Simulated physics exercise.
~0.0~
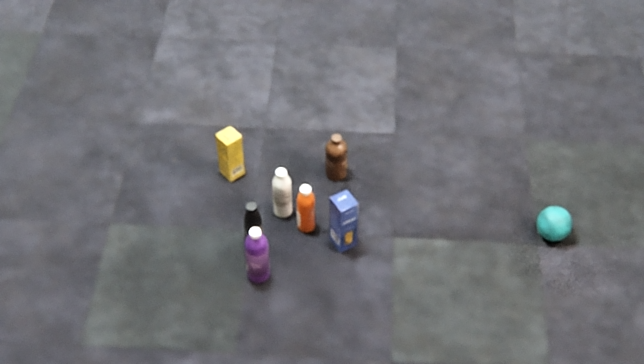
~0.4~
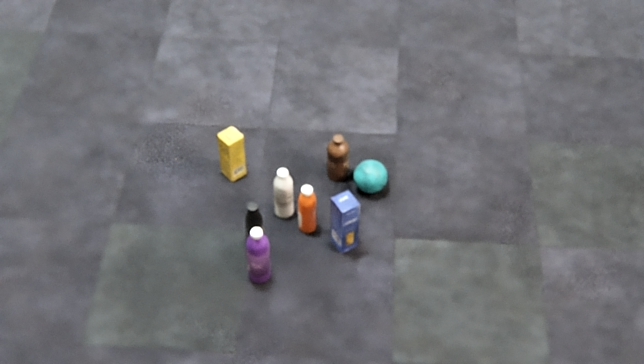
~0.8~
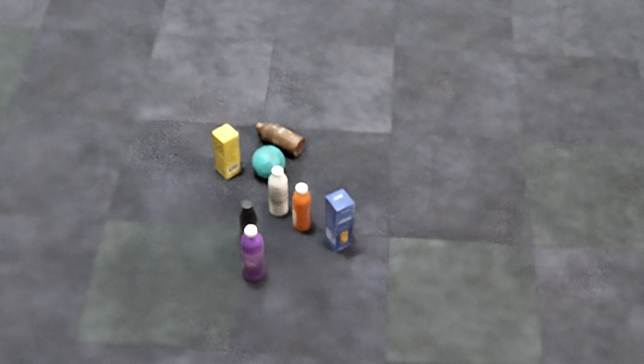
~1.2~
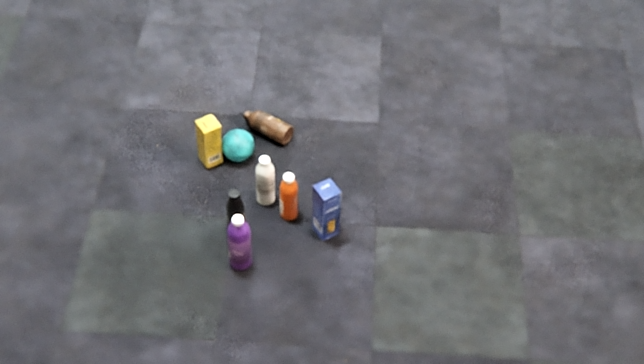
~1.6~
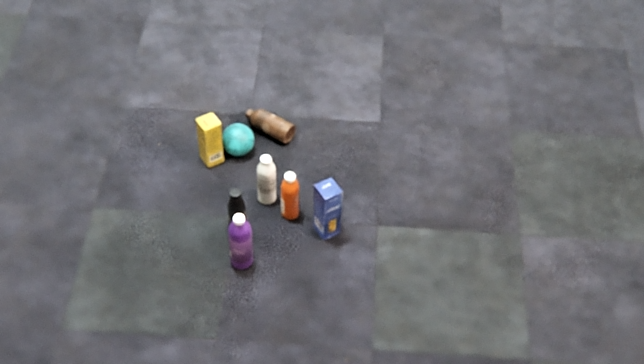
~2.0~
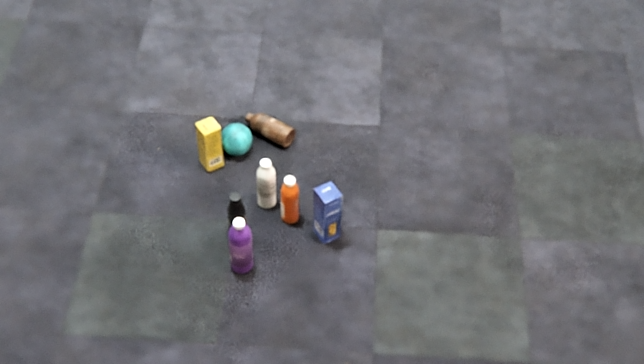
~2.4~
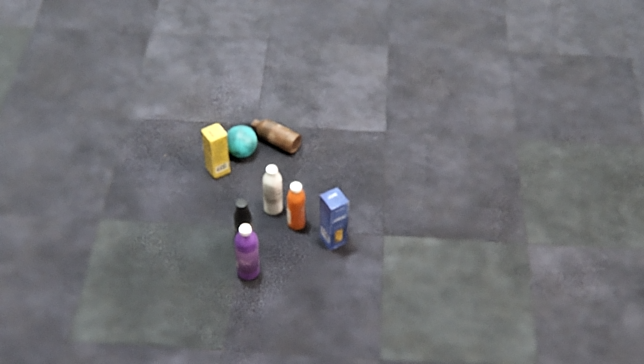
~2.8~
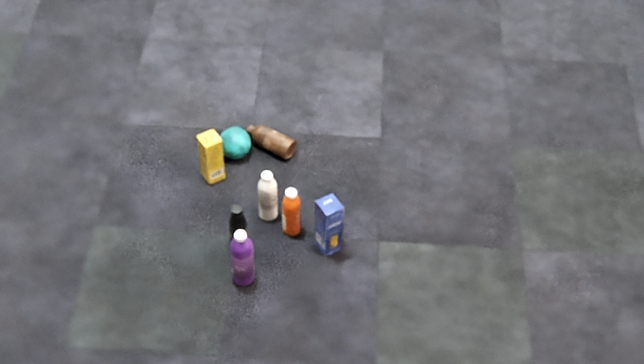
To begin with, five small bottles, a yellow carton and a blue carton stand grouped on a grey tiled floor, with a turquoise ball well off to the right. The ball rolls left to the brown bottle at the back of the group. The brown bottle topples onto its side, and the ball carries on left behind the white bottle. It reaches the yellow carton and settles between that carton and the fallen bottle. In the end, only the brown bottle lies down, while the purple, white, black and orange bottles and both cartons remain upright.
